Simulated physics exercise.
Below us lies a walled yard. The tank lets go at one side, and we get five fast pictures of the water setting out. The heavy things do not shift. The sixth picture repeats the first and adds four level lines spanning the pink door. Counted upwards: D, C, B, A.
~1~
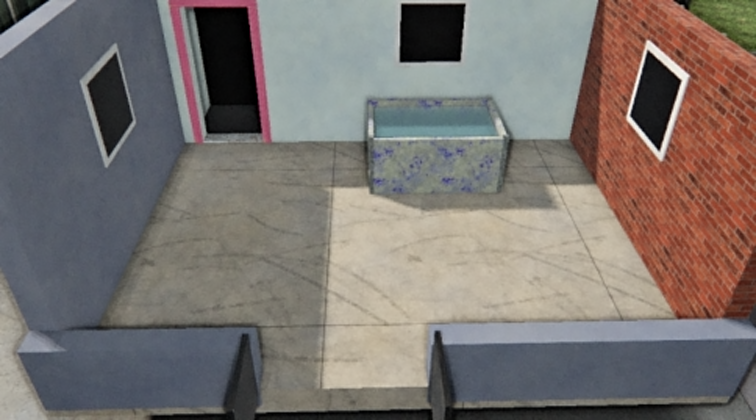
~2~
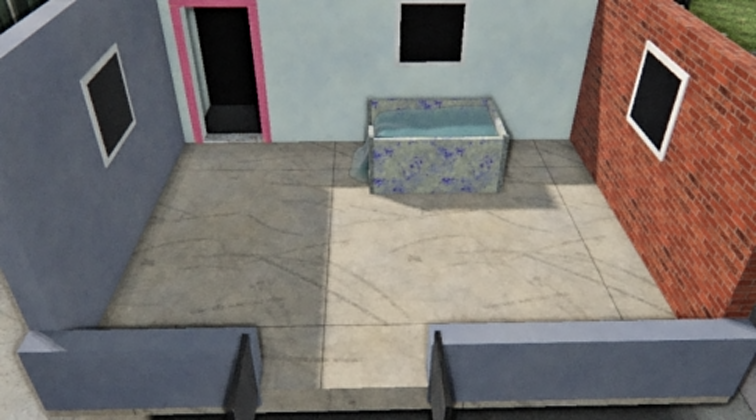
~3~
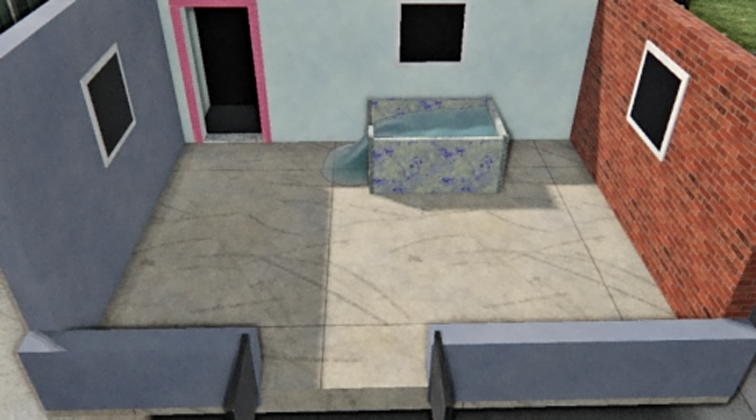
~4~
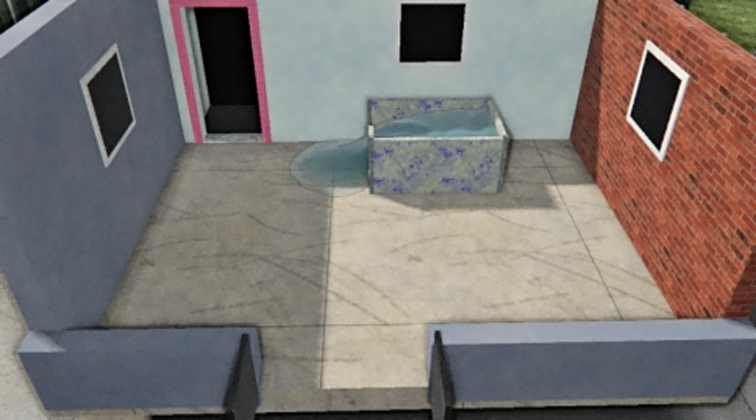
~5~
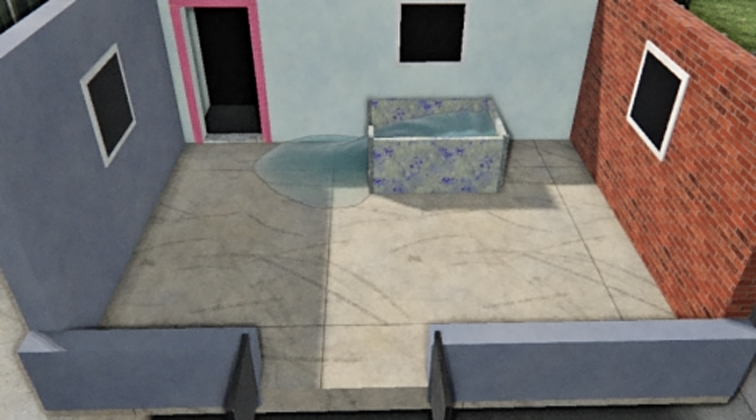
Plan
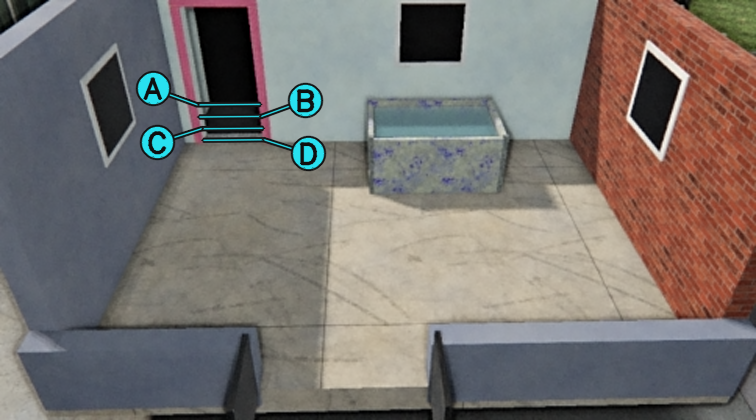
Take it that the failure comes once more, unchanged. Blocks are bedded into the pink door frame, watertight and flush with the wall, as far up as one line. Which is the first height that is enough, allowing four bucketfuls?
The limit is C.
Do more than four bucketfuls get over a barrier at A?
No.
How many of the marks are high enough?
Three of the four.
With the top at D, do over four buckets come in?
Yes, it does.
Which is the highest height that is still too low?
It is D.
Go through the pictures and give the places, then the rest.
Water in the tank at rest, its middle at (434, 123); foot of the pink doorway at (234, 142); open gate at (343, 321).
Water covers 1 % of the ground and shows as far out as (363, 162).
Water covers 3 % of the ground and shows as far out as (343, 147).
Water covers 6 % of the ground and shows as far out as (296, 162).
Water covers 9 % of the ground and shows as far out as (262, 160).
On the marked copy, A at (228, 104); B at (230, 116); C at (232, 128); D at (233, 140); from the bottom up D, C, B, A.
If A is chosen, nothing gets over.
If B is chosen, nothing gets over.
If C is chosen, a bucket or two gets in.
If D is chosen, some 20 bucketfuls get in.
